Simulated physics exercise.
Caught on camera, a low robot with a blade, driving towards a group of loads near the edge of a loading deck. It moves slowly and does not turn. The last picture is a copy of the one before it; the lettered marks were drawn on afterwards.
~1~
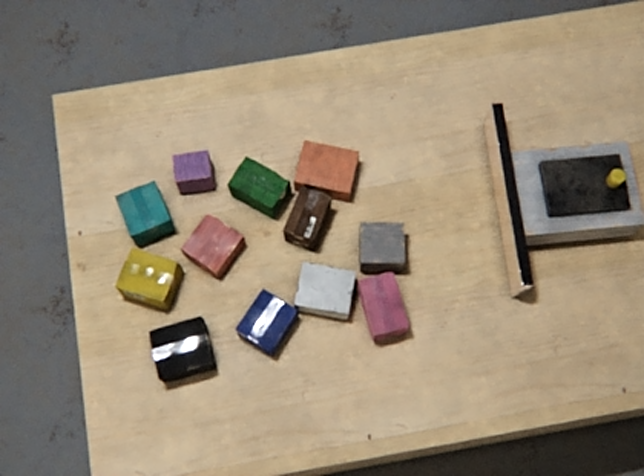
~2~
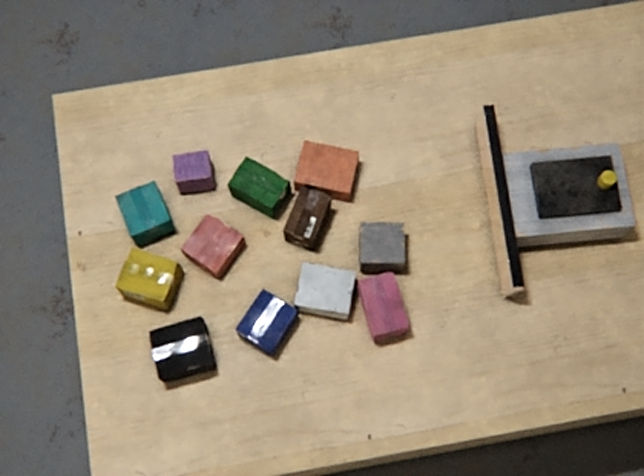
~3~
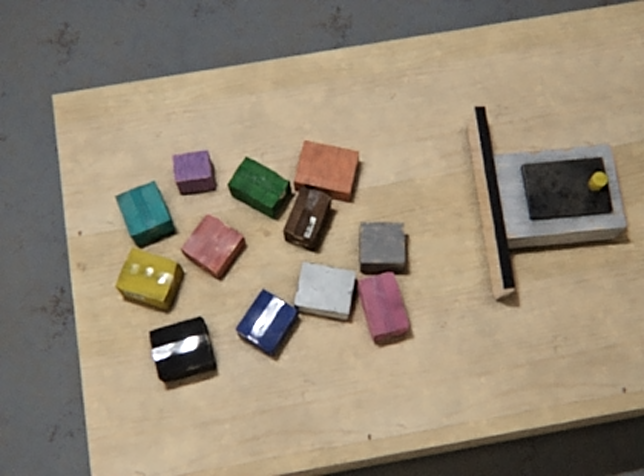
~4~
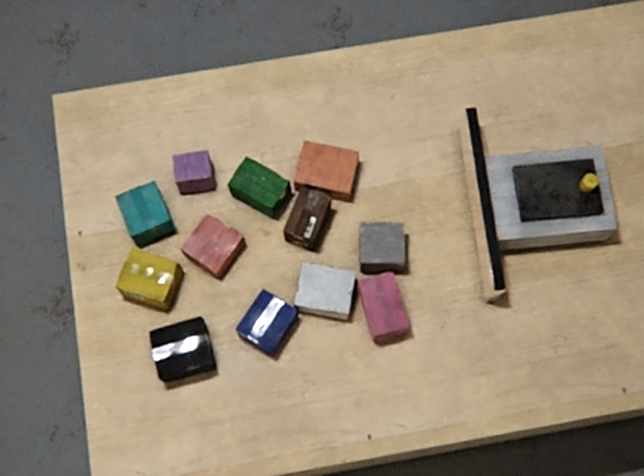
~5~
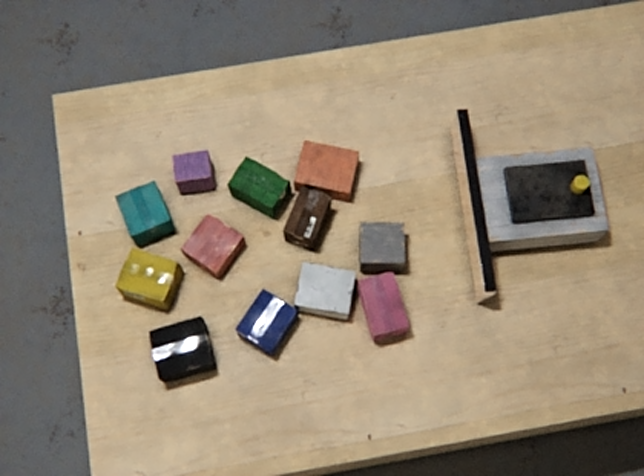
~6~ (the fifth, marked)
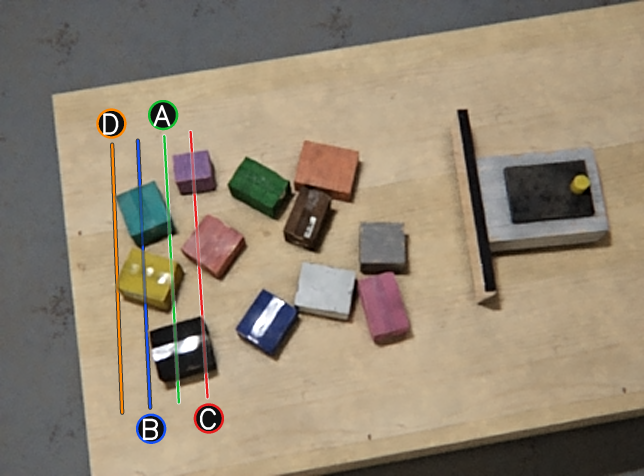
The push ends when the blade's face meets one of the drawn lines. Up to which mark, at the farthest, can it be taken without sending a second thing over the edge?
Stop at C.
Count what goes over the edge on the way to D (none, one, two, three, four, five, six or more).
In all, six or more.
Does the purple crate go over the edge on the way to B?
By then, no.
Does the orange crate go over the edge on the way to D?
No.
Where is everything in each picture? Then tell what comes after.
The first frame shows black box (182, 350); red crate (214, 246); grey crate (382, 247).
The second frame shows robot (570, 187); turquoise box (146, 214).
The third frame shows robot (560, 188); yellow parcel (151, 279).
The fourth frame shows robot (551, 190); green box (260, 188).
The fifth frame shows robot (543, 191); pink box (382, 307); white crate (325, 291); purple crate (194, 173).
On the marked copy, A at (171, 263); B at (144, 268); C at (199, 259); D at (117, 273).
With C. Early on, robot (444, 208); blue parcel (263, 327); pink box (361, 310).
Further on, robot (344, 225); turquoise box (138, 214); black box (167, 357).
At the end, robot (266, 238); black box (89, 376); yellow parcel (84, 292); none fallen.
As for the rest, A drops three; B drops three; D drops seven.
